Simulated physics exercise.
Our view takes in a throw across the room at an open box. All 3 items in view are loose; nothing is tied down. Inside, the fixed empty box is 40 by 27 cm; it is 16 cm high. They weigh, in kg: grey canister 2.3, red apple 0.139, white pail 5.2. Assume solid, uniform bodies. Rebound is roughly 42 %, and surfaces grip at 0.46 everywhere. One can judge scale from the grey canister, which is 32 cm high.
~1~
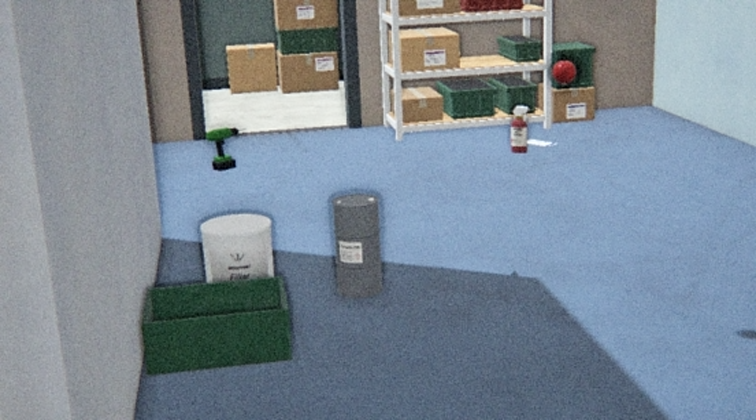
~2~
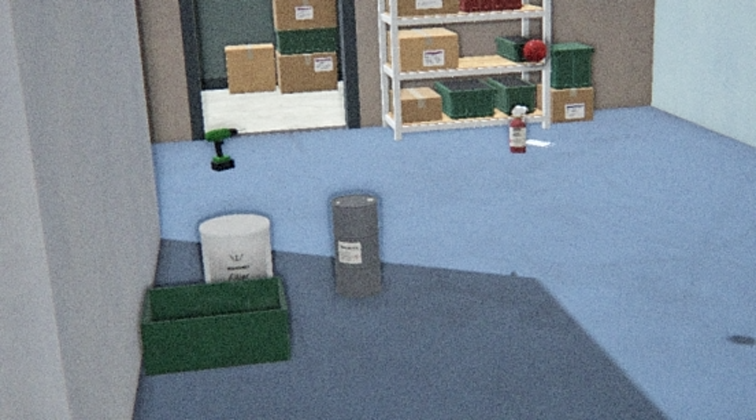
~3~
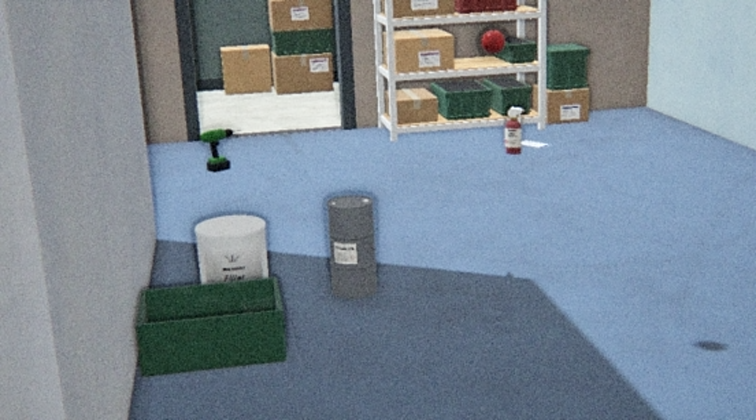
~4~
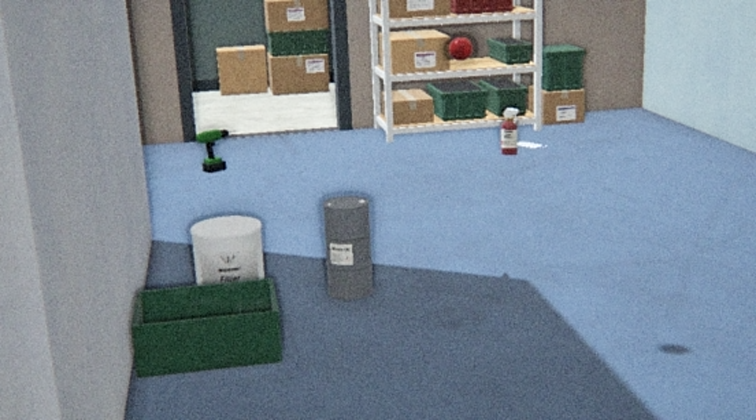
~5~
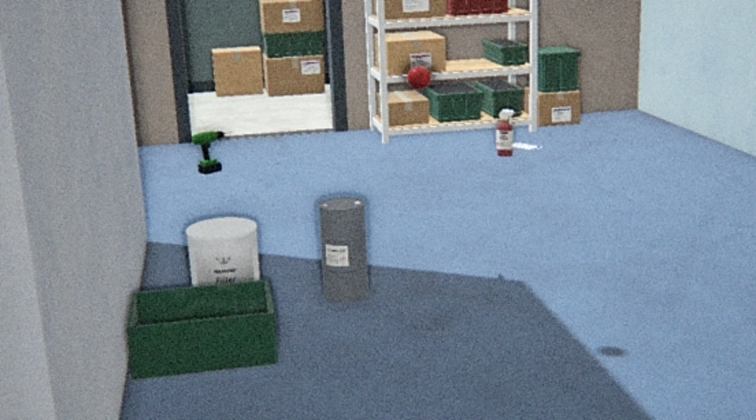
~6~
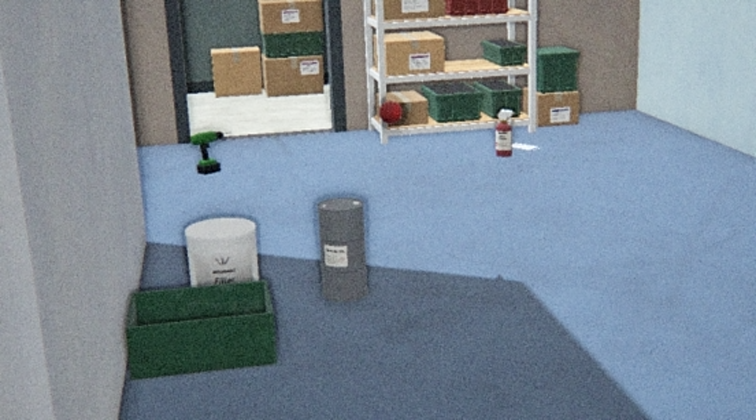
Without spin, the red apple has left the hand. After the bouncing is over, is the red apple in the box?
In the end the apple misses or hops out.
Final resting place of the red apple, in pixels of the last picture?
Roughly at pixel (355, 321).
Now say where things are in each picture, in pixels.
In the first picture, 109 cm to go; red apple (564, 72); grey canister (358, 245).
In the second picture, 100 cm to go; red apple (535, 51); grey canister (357, 246).
In the third picture, 89 cm to go; red apple (493, 42); grey canister (352, 247).
In the fourth picture, 80 cm to go; red apple (461, 49); grey canister (348, 247).
In the fifth picture, 69 cm to go; red apple (419, 78); grey canister (344, 249).
In the sixth picture, 60 cm to go; red apple (391, 112); grey canister (343, 249).
Then, 0.10 s past the last view, 46 cm to go; red apple near (347, 194).
Then, 0.30 s past the last view, apple outside, 26 cm from the box's middle; red apple near (285, 305).
Then, 0.50 s past the last view, apple outside, 34 cm from the box's middle; red apple near (313, 314).
Then, 0.80 s past the last view, apple outside, 42 cm from the box's middle; red apple near (338, 324).
Finally, apple outside, 47 cm from the box's middle; the bystanders still in place (within 10 cm). Final places as that camera would see them, red apple near (355, 321).
